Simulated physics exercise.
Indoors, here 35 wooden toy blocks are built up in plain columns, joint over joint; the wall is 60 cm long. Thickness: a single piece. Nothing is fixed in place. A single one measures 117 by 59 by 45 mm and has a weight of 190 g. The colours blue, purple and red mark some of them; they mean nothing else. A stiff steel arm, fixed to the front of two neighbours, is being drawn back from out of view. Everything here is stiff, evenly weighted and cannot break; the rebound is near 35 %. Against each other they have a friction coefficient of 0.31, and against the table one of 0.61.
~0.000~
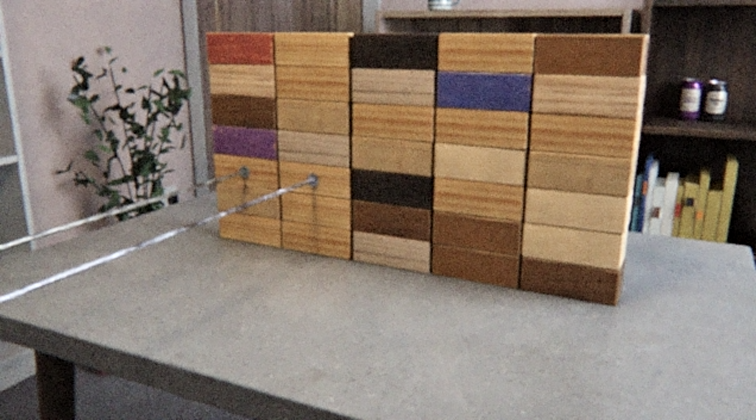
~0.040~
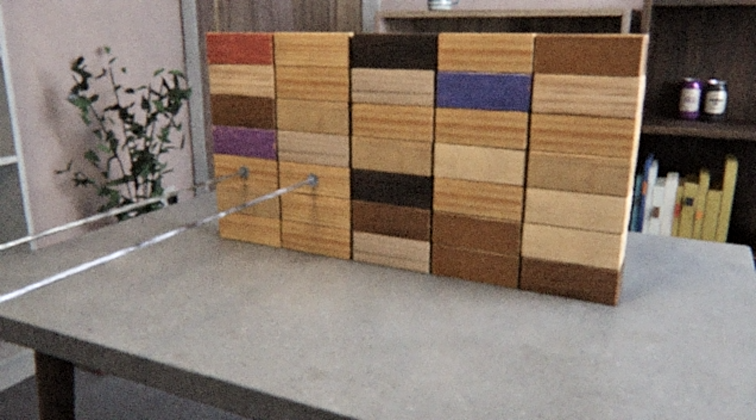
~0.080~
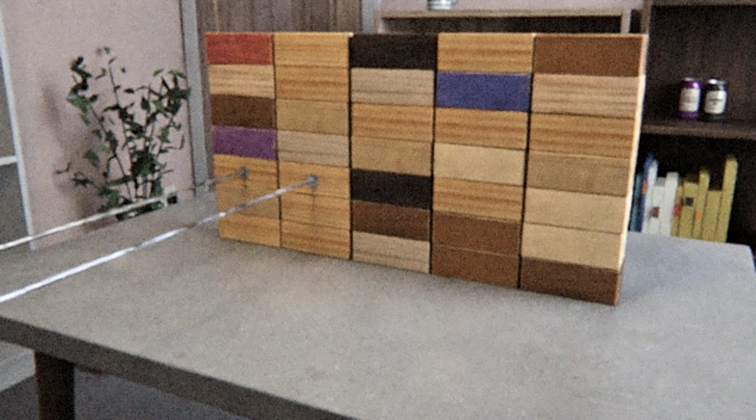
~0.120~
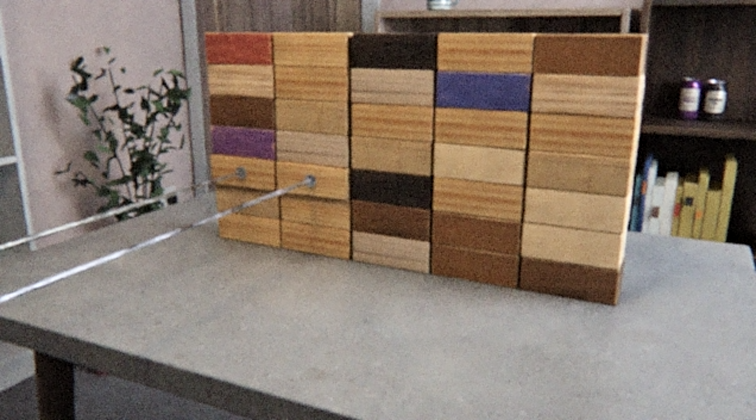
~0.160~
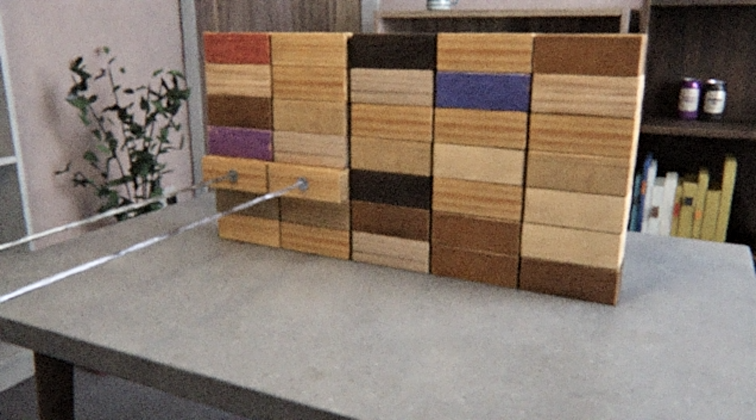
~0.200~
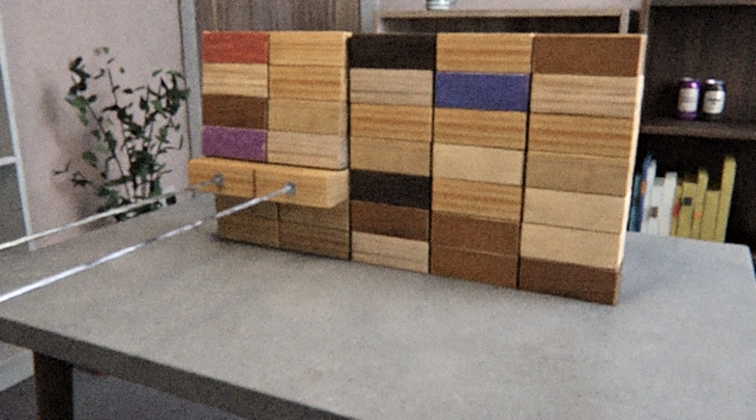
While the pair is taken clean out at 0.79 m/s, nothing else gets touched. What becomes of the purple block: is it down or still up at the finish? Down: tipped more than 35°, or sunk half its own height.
It is down.
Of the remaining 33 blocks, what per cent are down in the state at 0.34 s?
By then 25 %.
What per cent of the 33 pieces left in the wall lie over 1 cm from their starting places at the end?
Share: 25 in a hundred.
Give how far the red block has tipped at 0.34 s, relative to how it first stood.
Measured against how it began, the tilt is near 50 degrees.
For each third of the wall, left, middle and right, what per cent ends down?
70, 0 and 0 per cent, from left to right.
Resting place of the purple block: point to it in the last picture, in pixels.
Somewhere close to (193, 247), I'd say.
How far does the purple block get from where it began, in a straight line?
Roughly 20 centimetres.
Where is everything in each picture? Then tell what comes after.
In the first picture (each place is the centre of the face we see best), pulled block (263, 167) not yet moving; purple block (244, 142); blue block (482, 91); red block (239, 49); the others all in place.
In the second picture, pulled block (263, 167) not yet moving; purple block (243, 142).
In the third picture, pulled block (262, 167) not yet moving; purple block (243, 142).
In the fourth picture, pulled block (260, 169) 6 mm out; purple block (242, 142).
In the fifth picture, pulled block (251, 171) 25 mm out; purple block (239, 143) moved 9 mm; red block (236, 49) moved 4 mm; 8 have shifted.
In the sixth picture, pulled block (237, 175) 55 mm out; purple block (232, 143) tilted 6°; red block (234, 48) tilted 6°; blue block (480, 91); 8 have shifted.
By 0.34 s, 8 of the 33 other blocks down; purple block tilted 57°, 43 mm lower; red block tilted 48°, 7 cm lower.
By 0.58 s, 8 of the 33 other blocks down; purple block on its side; red block tilted 42°, 26 cm lower.
When it is over (1.2 s), 8 of the 33 other blocks down; purple block on its side; red block on its side; blue block unmoved. In pixels of the last frame, middles, purple block near (193, 248).
